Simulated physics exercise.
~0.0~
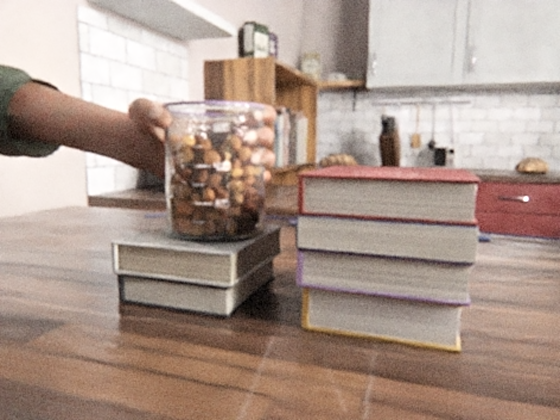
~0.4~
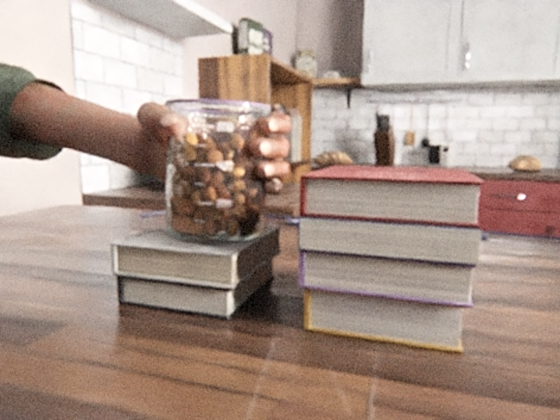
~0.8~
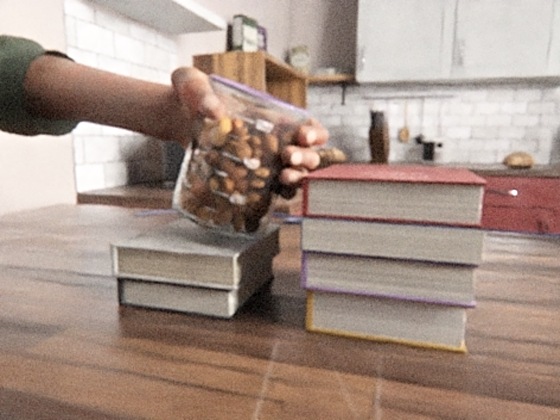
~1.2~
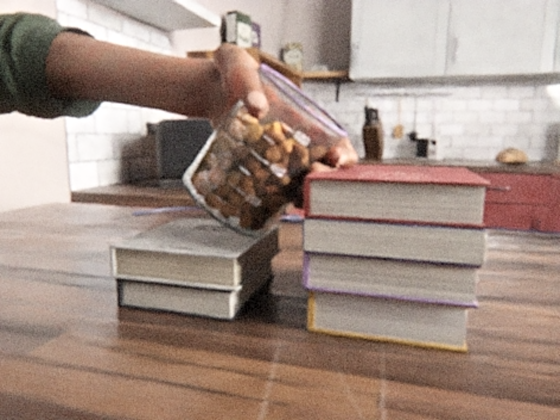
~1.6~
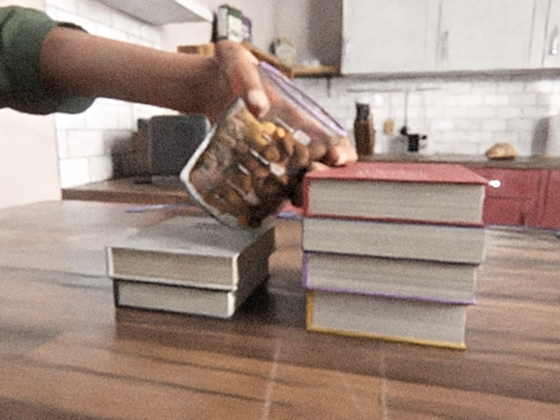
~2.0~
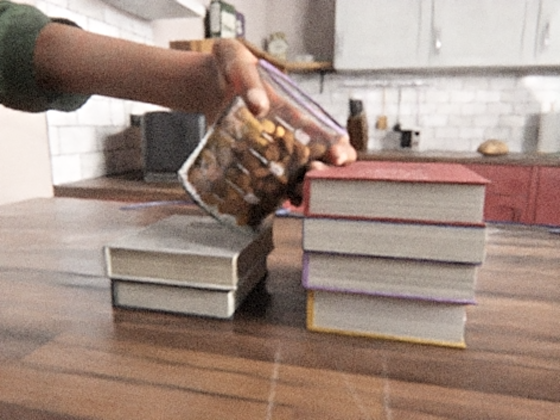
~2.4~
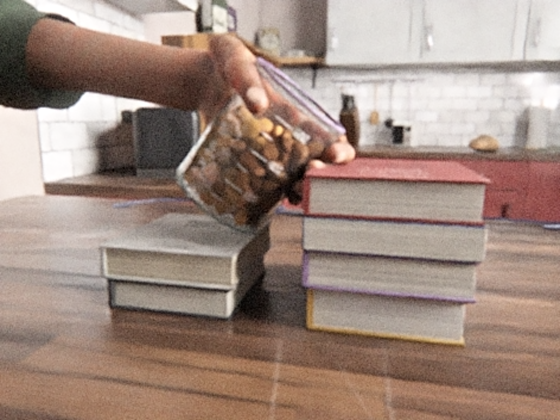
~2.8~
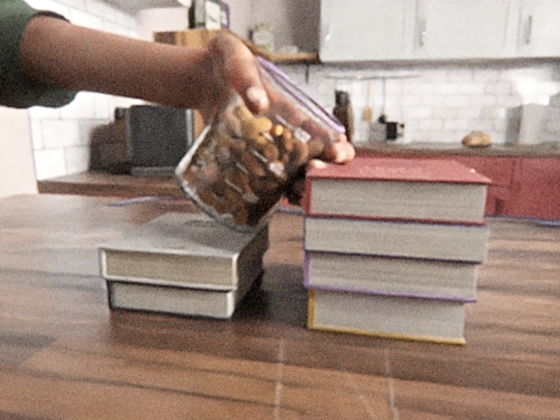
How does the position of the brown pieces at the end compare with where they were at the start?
At the end the brown pieces are a little farther to the right and slightly higher than they were at the start, still inside the container.
